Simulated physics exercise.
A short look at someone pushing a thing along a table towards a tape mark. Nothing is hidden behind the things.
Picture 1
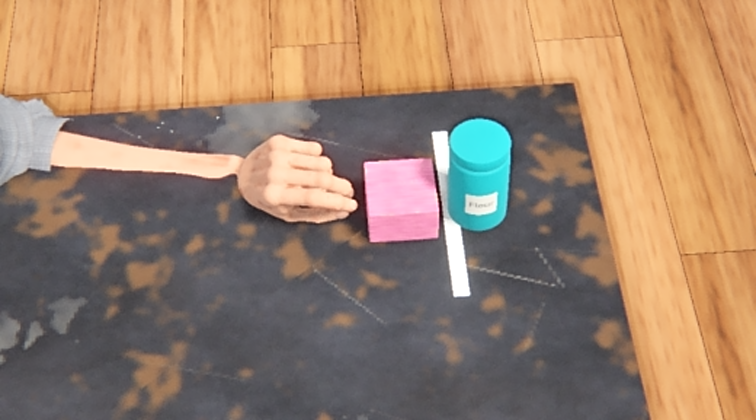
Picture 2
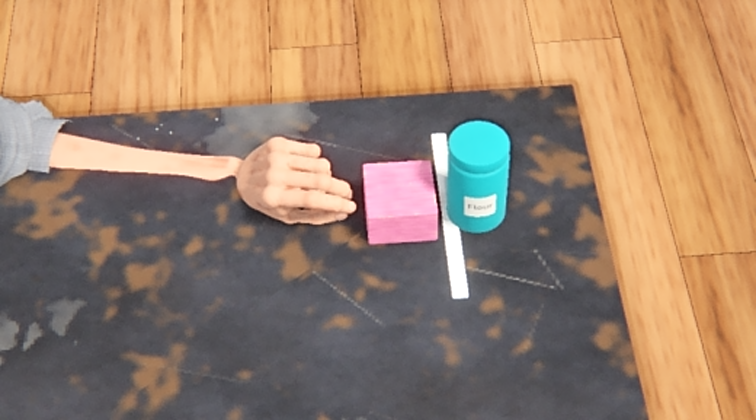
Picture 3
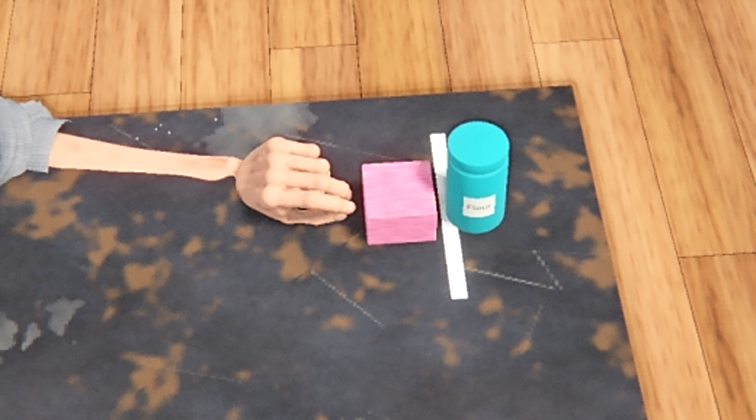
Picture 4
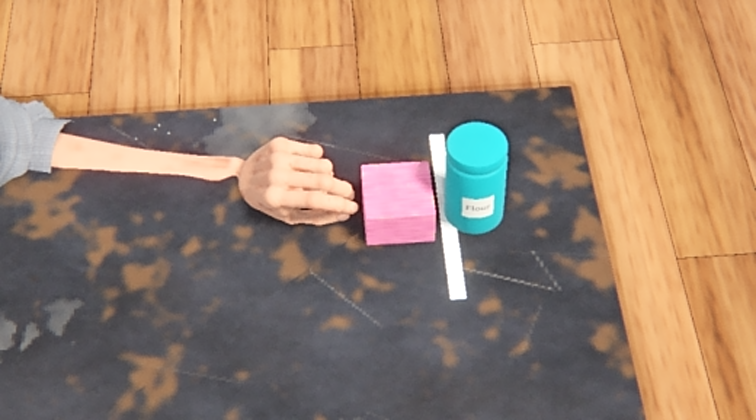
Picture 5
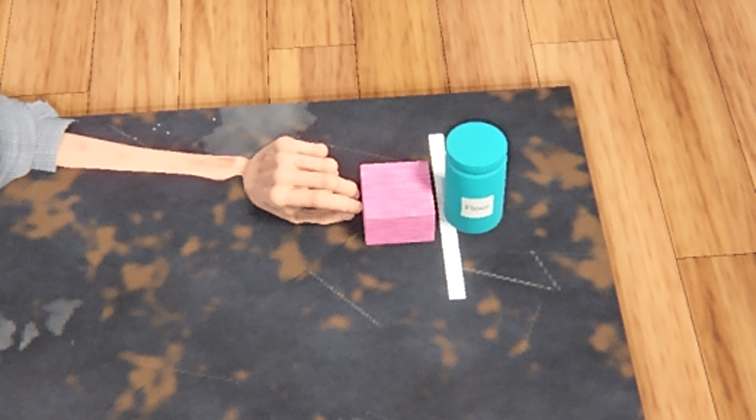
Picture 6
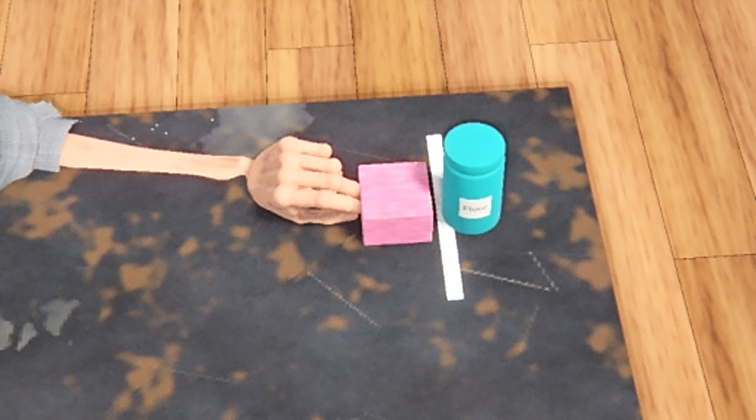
A hand rests behind a pink block beside a turquoise jar, barely moving at all.
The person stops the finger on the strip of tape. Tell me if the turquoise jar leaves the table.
In the end the turquoise jar remains on top.
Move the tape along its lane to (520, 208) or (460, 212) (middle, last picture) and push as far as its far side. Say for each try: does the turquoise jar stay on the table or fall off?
The turquoise jar drops to the floor; remains on top.
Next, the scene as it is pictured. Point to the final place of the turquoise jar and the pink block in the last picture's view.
First (552, 175), then (486, 197).
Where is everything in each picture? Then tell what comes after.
The first picture shows turquoise jar (478, 176); pink block (401, 200).
The second picture shows turquoise jar (477, 178); pink block (400, 202).
The third picture shows turquoise jar (476, 178); pink block (399, 203).
The fourth picture shows turquoise jar (475, 179); pink block (398, 203).
The fifth picture shows turquoise jar (475, 179); pink block (397, 203).
The sixth picture shows turquoise jar (473, 180); pink block (395, 204).
Then, 0.52 s later than the last frame, turquoise jar shifted a little near (507, 177).
Then, 0.82 s later than the last frame, turquoise jar shifted about its own width near (537, 175).
When it is over, the turquoise jar is still on the table, near (552, 175).
